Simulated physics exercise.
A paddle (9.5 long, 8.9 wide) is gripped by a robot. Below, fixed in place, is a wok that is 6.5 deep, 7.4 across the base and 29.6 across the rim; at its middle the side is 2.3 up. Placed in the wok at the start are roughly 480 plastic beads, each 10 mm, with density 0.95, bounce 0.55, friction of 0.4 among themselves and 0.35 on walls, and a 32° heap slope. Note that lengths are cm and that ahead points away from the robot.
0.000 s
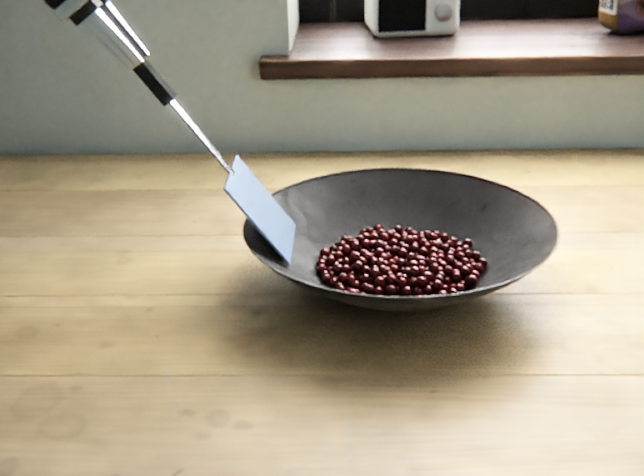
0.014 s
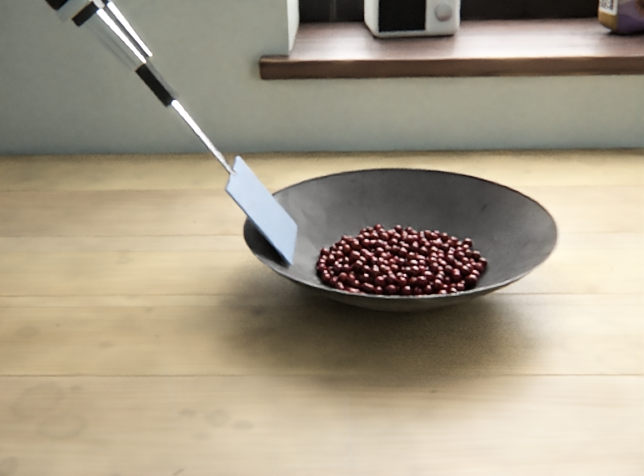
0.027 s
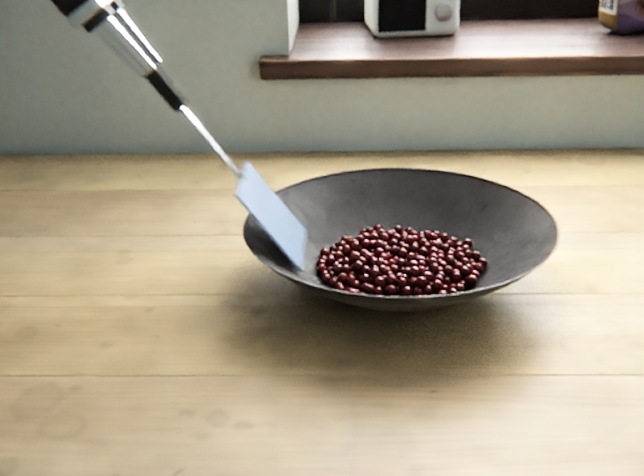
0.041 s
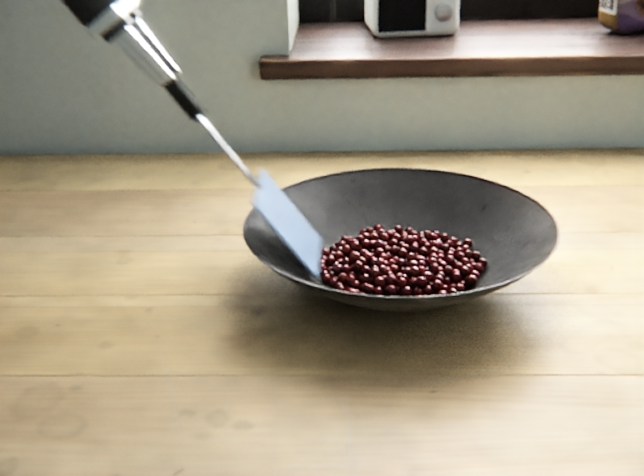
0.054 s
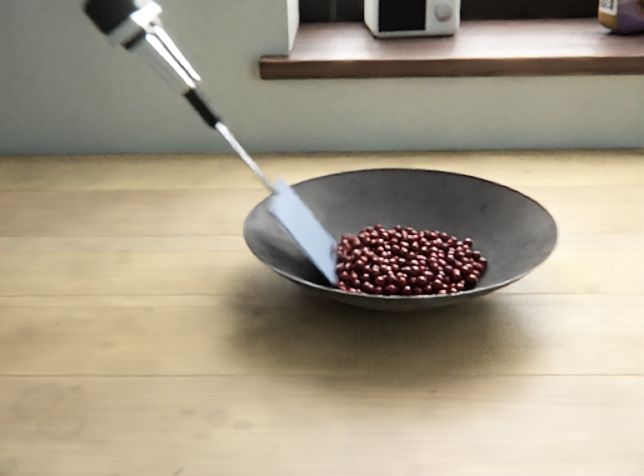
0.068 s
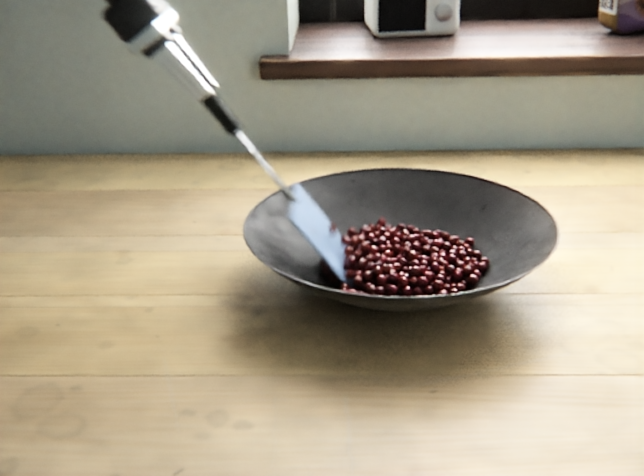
In this clip, a light blue paddle on a metal handle rests inside a dark wok of shiny dark red beads on a wooden table, then slides right and downward, meeting the pile's left edge and pushing it slightly.
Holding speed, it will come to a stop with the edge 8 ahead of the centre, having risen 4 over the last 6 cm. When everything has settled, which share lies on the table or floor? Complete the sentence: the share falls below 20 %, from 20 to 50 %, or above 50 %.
The share falls from 20 to 50 %.
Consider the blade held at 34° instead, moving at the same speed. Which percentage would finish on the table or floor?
My guess is close to 35 per cent.
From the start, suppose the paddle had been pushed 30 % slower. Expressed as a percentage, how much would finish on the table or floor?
In that case some 20 per cent.
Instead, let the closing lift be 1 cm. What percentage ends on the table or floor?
You'd expect near 40 percent of it there.
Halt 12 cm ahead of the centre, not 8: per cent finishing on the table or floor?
That would give close to 50 per cent.
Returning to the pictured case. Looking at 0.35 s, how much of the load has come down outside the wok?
It is near 10 percent.
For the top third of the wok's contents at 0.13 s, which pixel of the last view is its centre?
(444, 240).
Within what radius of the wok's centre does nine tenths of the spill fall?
Radial distance: Approx. 105 cm.
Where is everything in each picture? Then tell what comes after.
The paddle top edge at (230, 171), sloping 54°; upper third of the load around (396, 259), from x 320 to 485, top at y 230; 483 in the wok, in the first frame.
The paddle top edge at (232, 172), sloping 54°; upper third of the load around (396, 259), from x 320 to 485, top at y 230, in the second frame.
The paddle top edge at (241, 177), sloping 54°; upper third of the load around (396, 259), from x 320 to 485, top at y 230, in the third frame.
The paddle top edge at (258, 186), sloping 54°; upper third of the load around (396, 259), from x 320 to 485, top at y 230, in the fourth frame.
The paddle top edge at (276, 193), sloping 54°; upper third of the load around (394, 259), from x 325 to 485, top at y 230, in the fifth frame.
The paddle top edge at (293, 199), sloping 54°; upper third of the load around (393, 258), from x 325 to 485, top at y 225; 483 in the wok, in the sixth frame.
After 0.10 s, sloping 54°, highest piece 11 above the table; 483 in the wok.
After 0.13 s, sloping 54°, highest piece 15 above the table; 482 in the wok, 1 on the blade or in flight.
After 0.35 s, sloping 54°, highest piece 16 above the table; 320 in the wok, 49 on the table or floor, 114 on the blade or in flight.
After 1.40 s, sloping 54°, highest piece 5 above the table; 320 in the wok, 163 on the table or floor.
In the end, 320 in the wok, 163 on the table or floor. That is 34 % on the table or floor.
